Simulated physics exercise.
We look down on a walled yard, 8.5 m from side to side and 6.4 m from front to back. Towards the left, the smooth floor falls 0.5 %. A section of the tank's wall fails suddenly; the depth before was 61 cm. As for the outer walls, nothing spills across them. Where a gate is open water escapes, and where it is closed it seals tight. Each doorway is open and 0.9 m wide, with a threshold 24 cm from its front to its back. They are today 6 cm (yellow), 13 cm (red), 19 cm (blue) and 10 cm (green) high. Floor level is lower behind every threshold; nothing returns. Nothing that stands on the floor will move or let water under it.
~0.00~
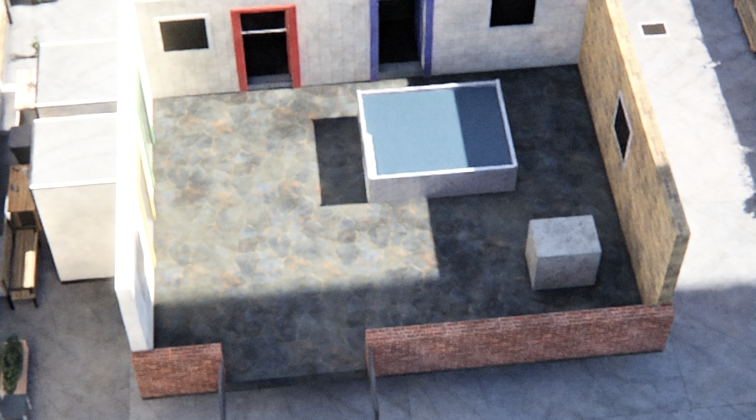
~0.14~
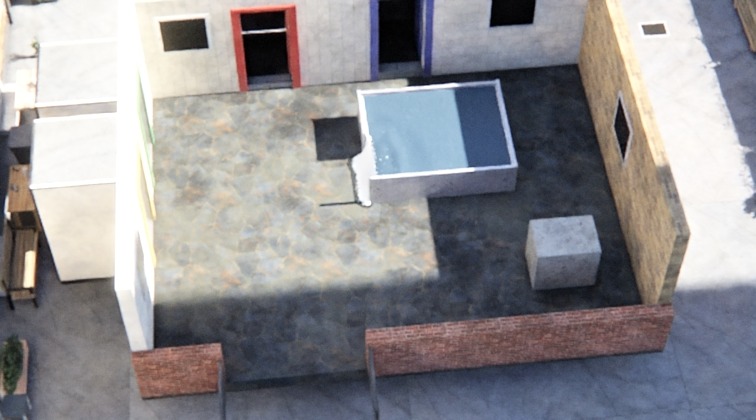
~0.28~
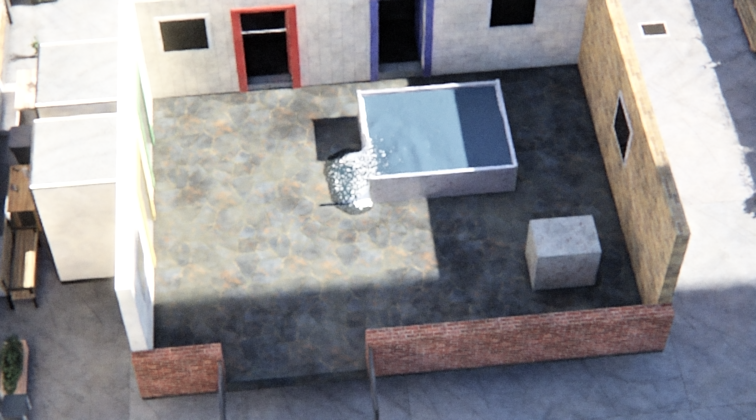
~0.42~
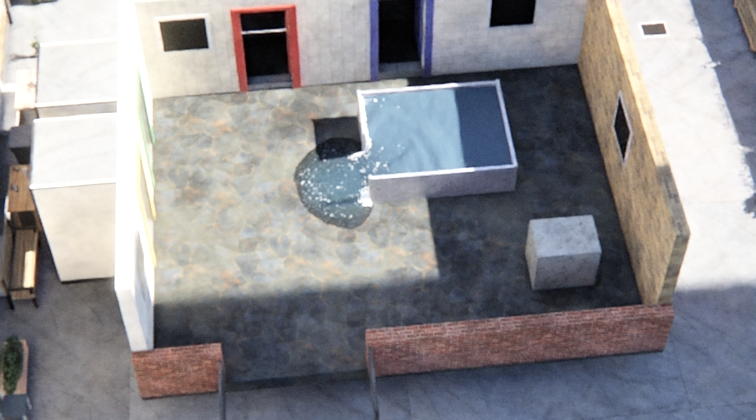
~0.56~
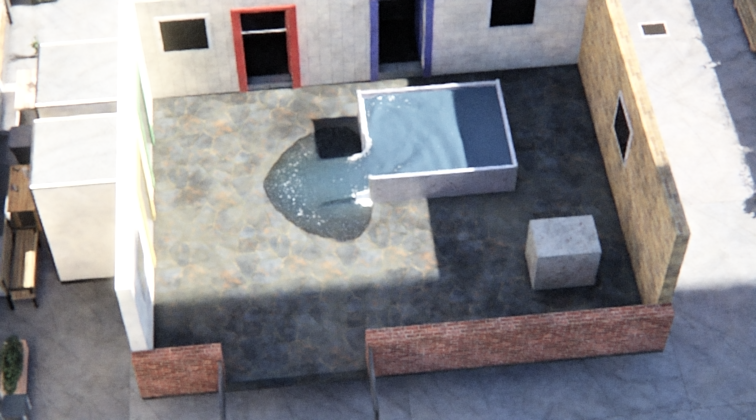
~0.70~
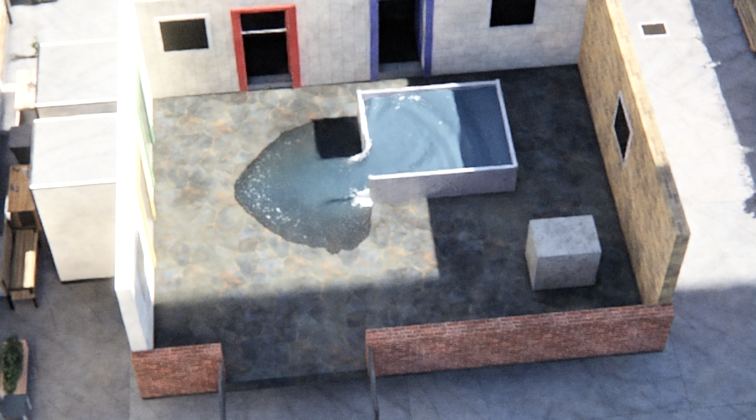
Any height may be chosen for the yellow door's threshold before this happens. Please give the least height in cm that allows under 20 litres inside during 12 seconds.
It would have to be roughly 18 cm high.
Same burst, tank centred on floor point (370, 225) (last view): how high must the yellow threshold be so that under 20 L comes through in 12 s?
A minimum of about 23 cm.
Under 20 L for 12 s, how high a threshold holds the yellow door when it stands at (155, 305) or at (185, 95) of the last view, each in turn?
Around 13.5 and 14.0 cm respectively.
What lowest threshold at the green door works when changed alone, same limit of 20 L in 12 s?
At green, about 17 cm.
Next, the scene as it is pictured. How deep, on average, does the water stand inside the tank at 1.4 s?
Around 47 cm on average.
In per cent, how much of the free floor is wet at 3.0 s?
About 40 per cent.
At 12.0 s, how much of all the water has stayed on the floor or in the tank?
Some 74 %.
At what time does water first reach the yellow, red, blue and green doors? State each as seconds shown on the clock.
Yellow: 1.4 s; red: 1.8 s; blue: 6.0 s; green: 1.4 s.
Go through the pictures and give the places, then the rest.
The tank at (436, 131) is whole and still, 61 cm deep; the yellow door at (145, 206) is dry, in the first frame.
The gap is at (369, 172), the front 0.3 m out at (358, 196); the back of the tank holds 61 cm, in the second frame.
Water pours out at (369, 173) and has run 0.7 m, to (330, 176); about 10 cm deep outside, 61 cm at the back, in the third frame.
Water pours out at (369, 173) and has run 1.3 m, to (302, 191); about 7 cm deep outside, 61 cm at the back, in the fourth frame.
Water pours out at (369, 173) and has run 1.9 m, to (270, 189); about 5 cm deep outside, 61 cm at the back, in the fifth frame.
The gap is at (369, 173), the front 2.4 m out at (241, 196); the back of the tank holds 60 cm; the yellow door at (145, 206), 4.2 m from the gap, is still 1.8 m from the nearest water, in the sixth frame.
After 1.4 s water covers 25 % of the floor, deepest (34 cm) near (356, 184); 5 cm at the yellow door, 0 litres in over its 6 cm threshold.
After 3.0 s water covers 40 % of the floor, deepest (33 cm) near (155, 367); 20 cm at the yellow door, 110 litres in over its 6 cm threshold.
After 12.0 s water covers 85 % of the floor, deepest (10 cm) near (153, 232); 10 cm at the yellow door, 331 litres in over its 6 cm threshold.
At the yellow door as built, the water arrived by 1.4 s and peaked near 22 cm at 2.6 s.
With a threshold of 15.5 cm, 43 litres would have come in within the 12 s; with 21 cm, 5 litres. So under 20 litres takes about 18 cm.
